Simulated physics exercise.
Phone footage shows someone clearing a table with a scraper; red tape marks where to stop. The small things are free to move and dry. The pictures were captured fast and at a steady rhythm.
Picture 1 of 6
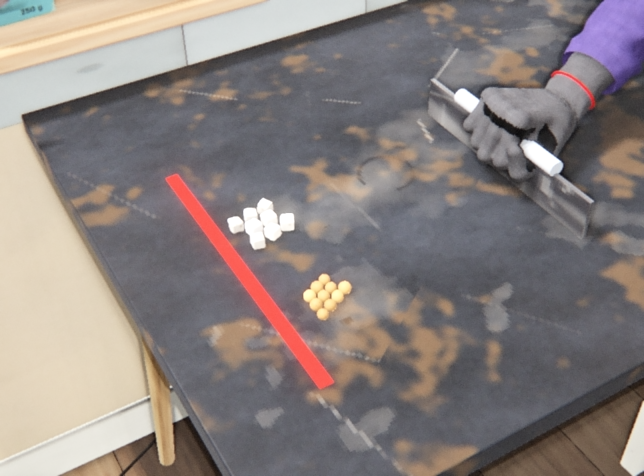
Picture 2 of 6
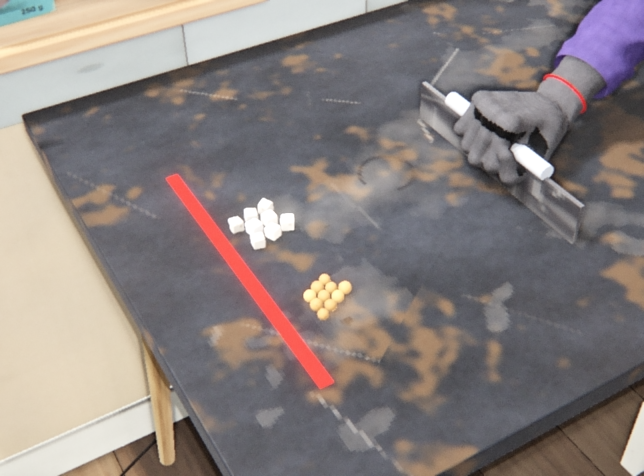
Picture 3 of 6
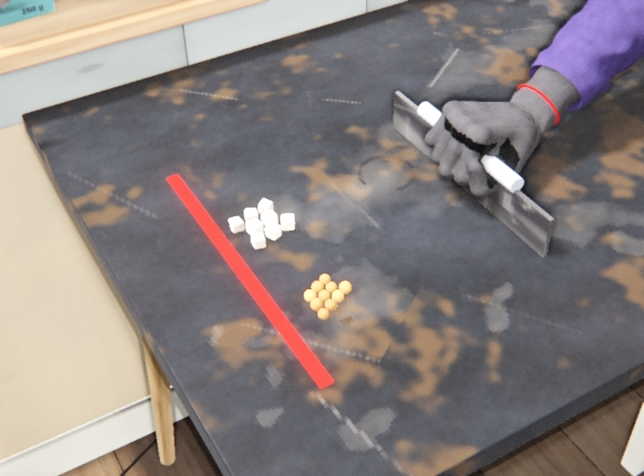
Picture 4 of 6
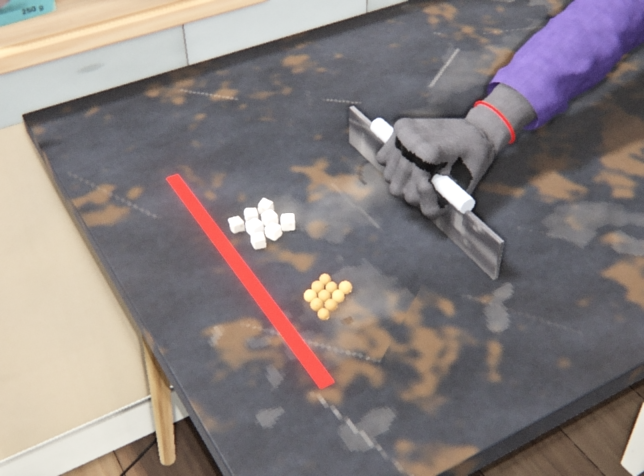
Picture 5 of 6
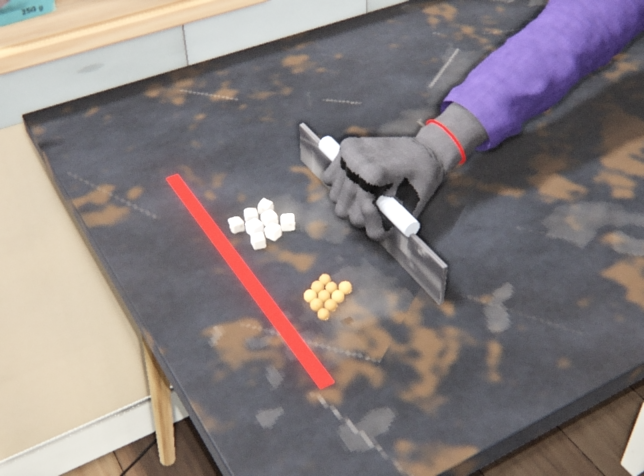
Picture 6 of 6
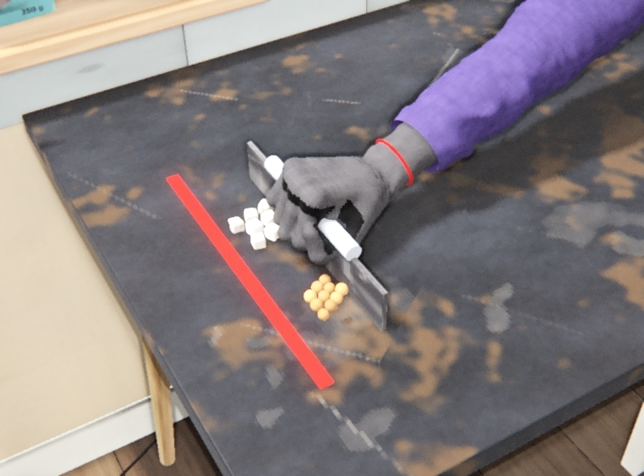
On a dark mottled tabletop, a gloved hand slides a scraper leftward up to white cubes and small orange balls near red tape.
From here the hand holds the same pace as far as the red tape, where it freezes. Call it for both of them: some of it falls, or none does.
Nearer lot: Some falls; farther lot: Some falls.
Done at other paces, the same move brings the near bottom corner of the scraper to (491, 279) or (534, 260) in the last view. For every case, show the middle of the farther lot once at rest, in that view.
Try 1 about (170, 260); try 2 about (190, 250).
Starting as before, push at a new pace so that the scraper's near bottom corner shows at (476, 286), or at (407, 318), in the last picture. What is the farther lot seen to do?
Going in order, it doesn't fall at all and then it sheds some bits below.
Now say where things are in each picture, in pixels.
In the first picture, scraper at (575, 209), at rest; red tape at (178, 186), well back from the edge; edge at (137, 316); nearer lot at (324, 296), a few round wooden beads; farther lot at (269, 219), a few sugar cubes.
In the second picture, scraper at (566, 214); farther lot at (269, 219).
In the third picture, scraper at (536, 227); nearer lot at (324, 296).
In the fourth picture, scraper at (487, 248); farther lot at (270, 219).
In the fifth picture, scraper at (432, 273); nearer lot at (324, 296).
In the sixth picture, scraper at (373, 298); red tape at (179, 186); edge at (138, 316); nearer lot at (324, 297); farther lot at (255, 228).
Then, 0.05 s past the last view, scraper still moving, near (259, 230); nearer lot all on the table, its front near (284, 359); farther lot all on the table, its front near (217, 268).
Then, 0.12 s past the last view, scraper stopped at the red tape; nearer lot all on the table, its front near (156, 316); farther lot all on the table, its front near (155, 308).
Then, 0.40 s past the last view, scraper stopped at the red tape; nearer lot all over the edge; farther lot all over the edge.
Finally, scraper stopped at the red tape; nearer lot all over the edge; farther lot all over the edge.
